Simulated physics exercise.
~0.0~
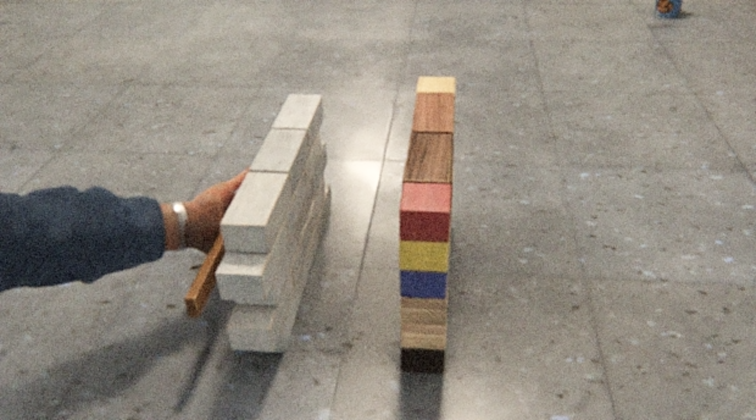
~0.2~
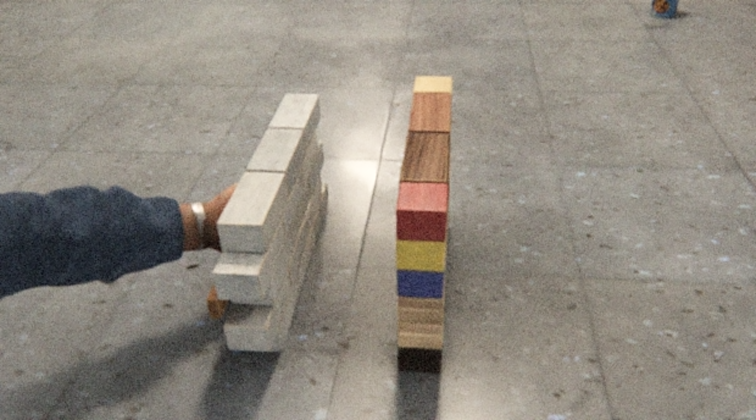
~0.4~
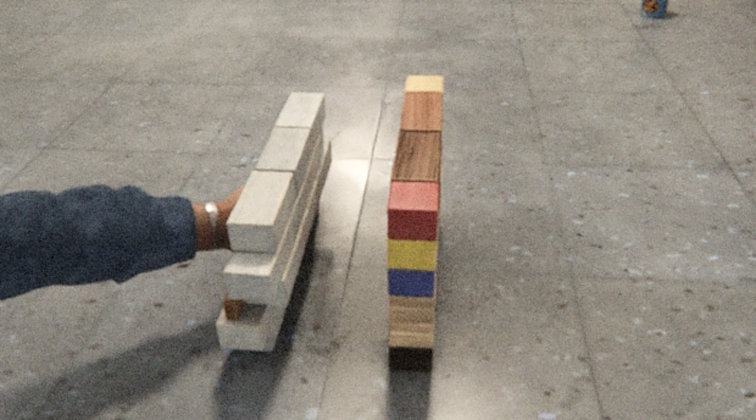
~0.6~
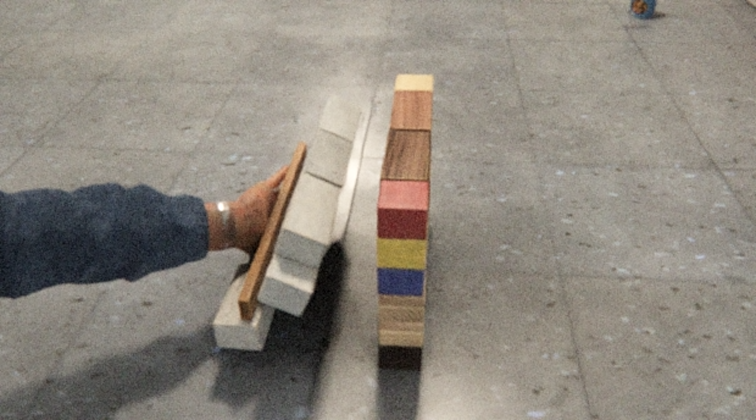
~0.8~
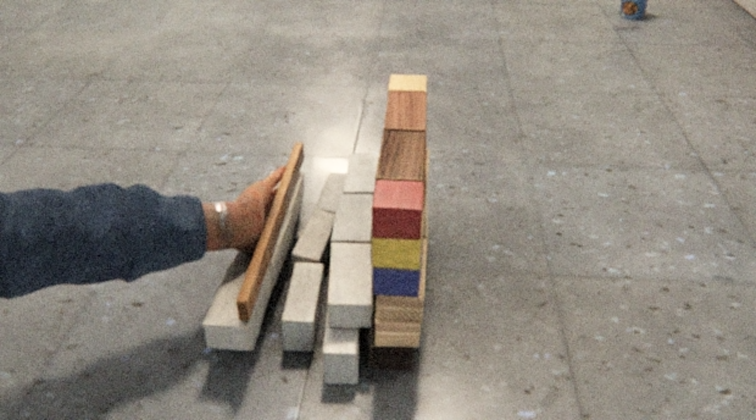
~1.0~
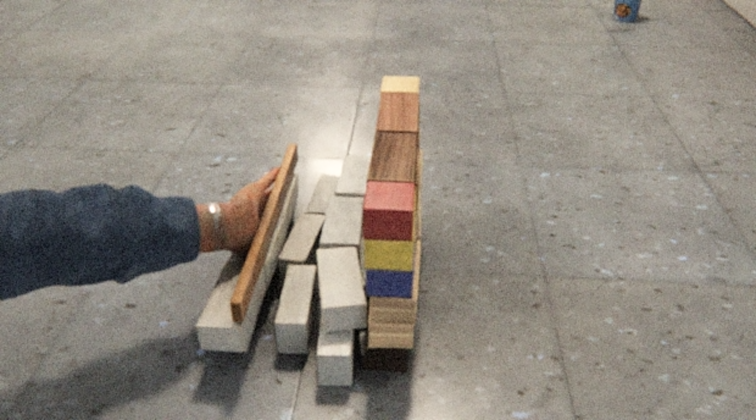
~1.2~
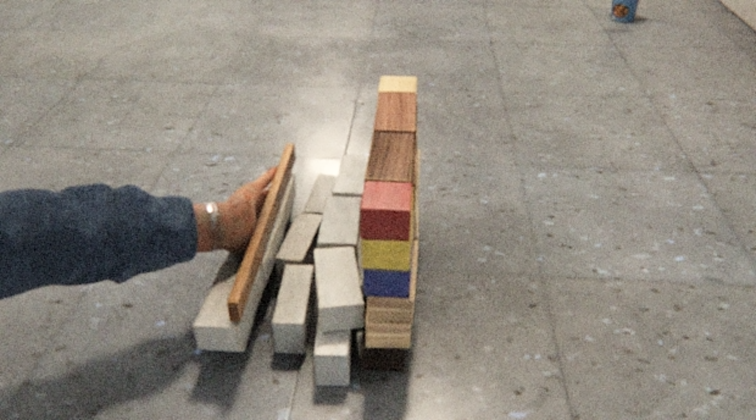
On a speckled grey floor, a hand pushed a wooden strip against a loose wall of pale blocks until most of it tipped right and collapsed against a second wall with coloured blocks, which stayed standing with the red block still in place.
